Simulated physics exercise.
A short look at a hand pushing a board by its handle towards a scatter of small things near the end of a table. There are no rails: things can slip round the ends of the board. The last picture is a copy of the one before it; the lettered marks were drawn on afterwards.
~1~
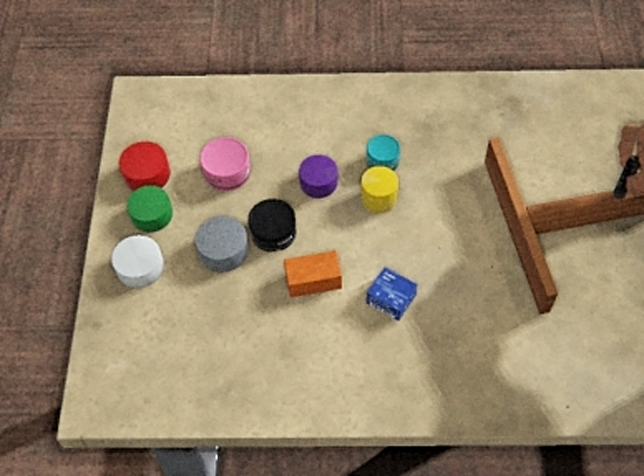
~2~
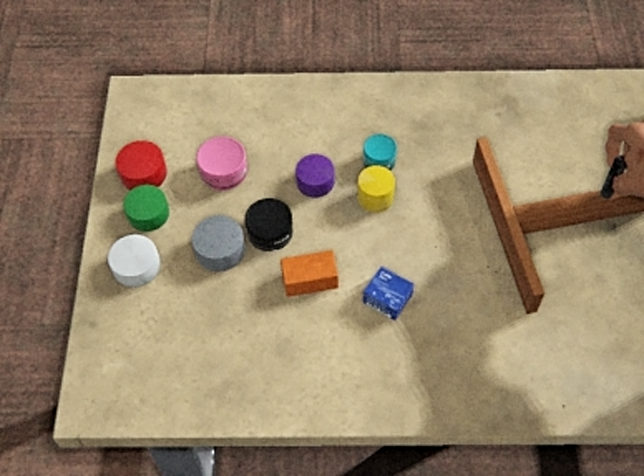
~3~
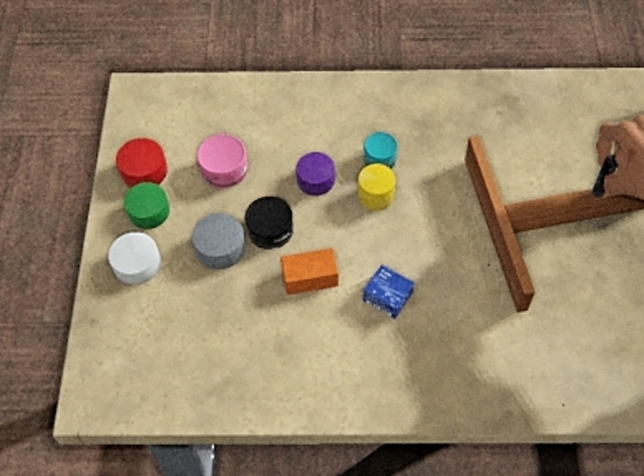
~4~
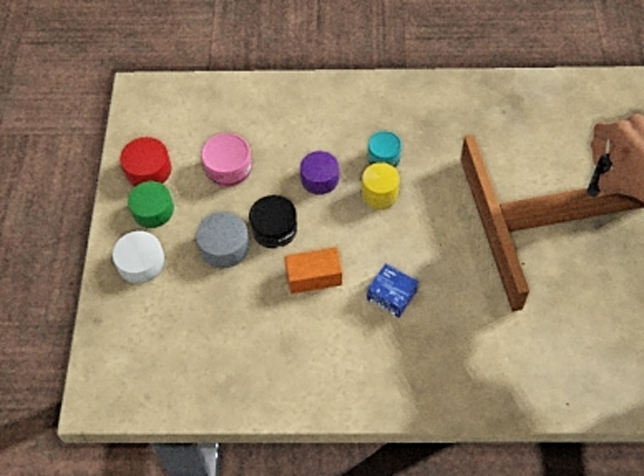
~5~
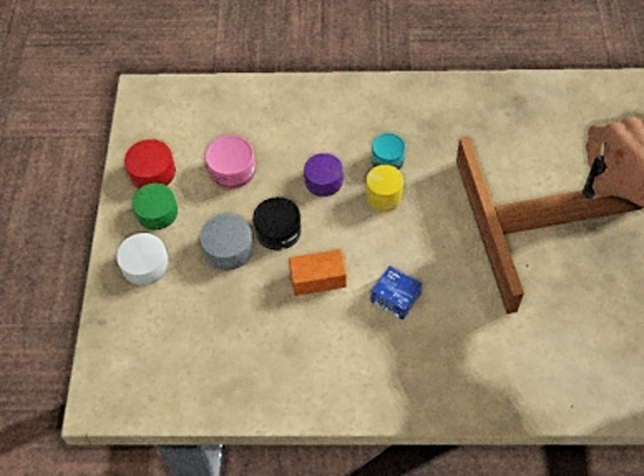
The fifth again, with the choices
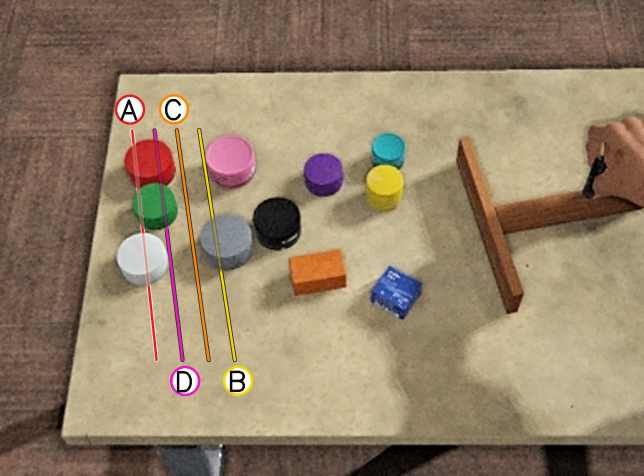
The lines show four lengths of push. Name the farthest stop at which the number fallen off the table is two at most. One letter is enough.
It should halt at D.
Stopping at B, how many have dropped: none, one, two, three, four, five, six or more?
In all, none.
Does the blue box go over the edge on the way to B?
No.
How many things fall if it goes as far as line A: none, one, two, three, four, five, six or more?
Three.
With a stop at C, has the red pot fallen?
By then, no.
On the marked copy, A at (143, 236); B at (215, 236); C at (191, 236); D at (167, 236).
Following D. Soon after the start, board (373, 213); turquoise tub (339, 145); blue box (359, 300).
Later, board (256, 213); red pot (144, 164); pink jar (191, 154).
In the end, board (166, 214); white tin over the edge; red pot (106, 158); one fallen.
As for the rest, A drops three; B is within the limit but short; C is within the limit but short.
